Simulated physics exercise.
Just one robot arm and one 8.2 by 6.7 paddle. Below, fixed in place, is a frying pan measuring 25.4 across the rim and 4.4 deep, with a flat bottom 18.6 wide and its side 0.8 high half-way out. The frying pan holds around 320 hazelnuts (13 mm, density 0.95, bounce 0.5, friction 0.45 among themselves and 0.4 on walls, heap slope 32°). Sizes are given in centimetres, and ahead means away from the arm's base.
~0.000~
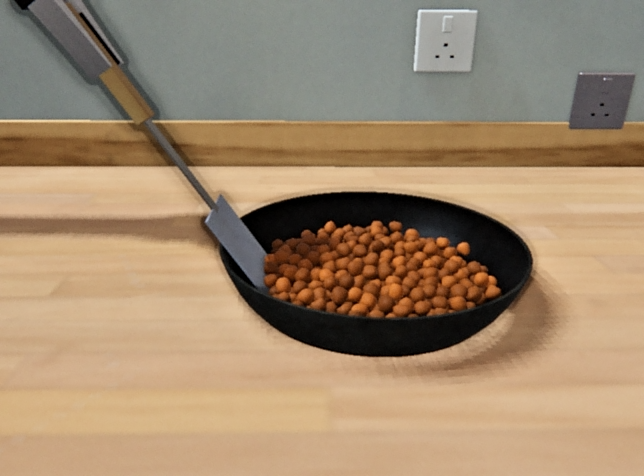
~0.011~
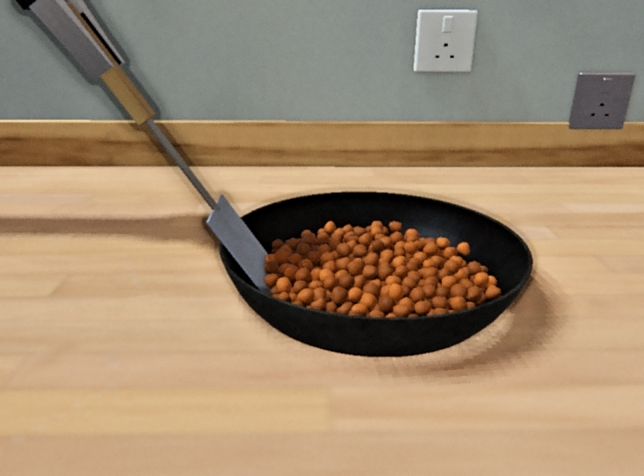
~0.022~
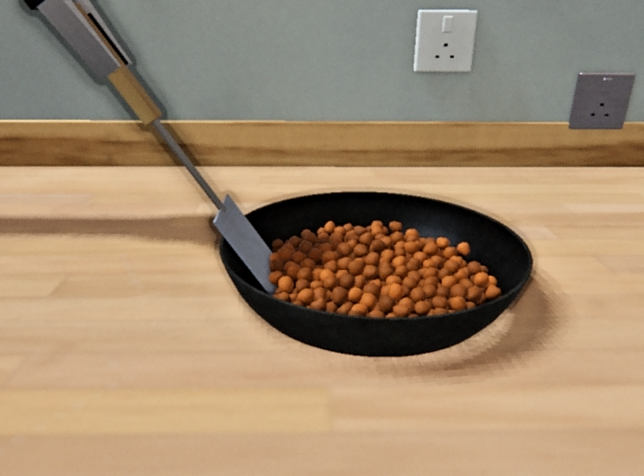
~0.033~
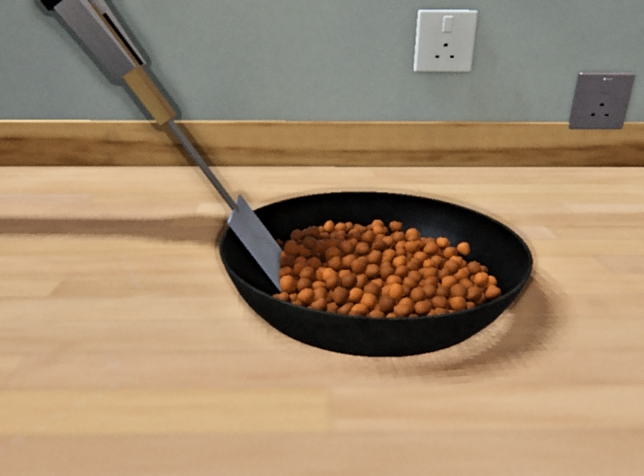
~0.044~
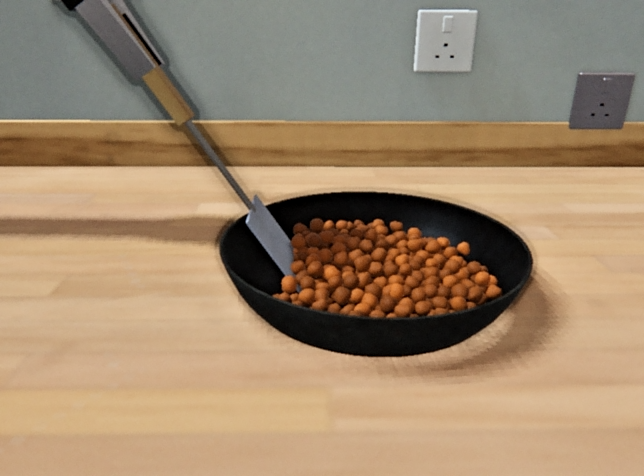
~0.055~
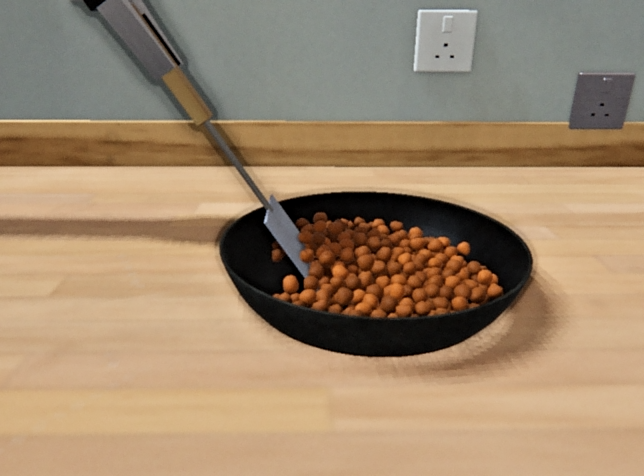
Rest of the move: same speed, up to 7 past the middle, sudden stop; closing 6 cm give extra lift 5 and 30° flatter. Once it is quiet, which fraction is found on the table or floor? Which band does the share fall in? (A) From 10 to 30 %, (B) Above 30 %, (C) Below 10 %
Option A: From 10 to 30 %.
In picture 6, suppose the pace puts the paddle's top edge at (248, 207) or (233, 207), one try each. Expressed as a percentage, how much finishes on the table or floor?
First try about 10 %, second try about 0 %.
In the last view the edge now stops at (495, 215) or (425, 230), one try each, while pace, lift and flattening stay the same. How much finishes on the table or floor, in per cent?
Roughly 25 and 15 per cent.
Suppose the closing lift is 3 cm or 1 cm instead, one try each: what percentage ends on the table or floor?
First try around 10 percent, second try around 5 percent.
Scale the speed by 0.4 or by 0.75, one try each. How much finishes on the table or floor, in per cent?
0 and 10 %.
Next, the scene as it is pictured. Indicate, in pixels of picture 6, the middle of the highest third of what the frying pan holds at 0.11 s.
I'd put it close to (406, 246).
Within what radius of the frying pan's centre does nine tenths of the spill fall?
Roughly 100 cm.
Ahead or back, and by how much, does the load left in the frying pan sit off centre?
I'd put it at roughly 3.5 cm toward the front.
After 0.08 s, sloping 57°, highest piece 7 above the table; 319 in the frying pan.
After 0.11 s, sloping 48°, highest piece 8 above the table; 319 in the frying pan.
After 0.32 s, sloping 27°, highest piece 7 above the table; 272 in the frying pan, 39 on the table or floor, 8 on the blade or in flight.
After 1.37 s, sloping 27°, highest piece 4 above the table; 272 in the frying pan, 47 on the table or floor.
At rest, 272 in the frying pan, 47 on the table or floor. That is 15 % on the table or floor.
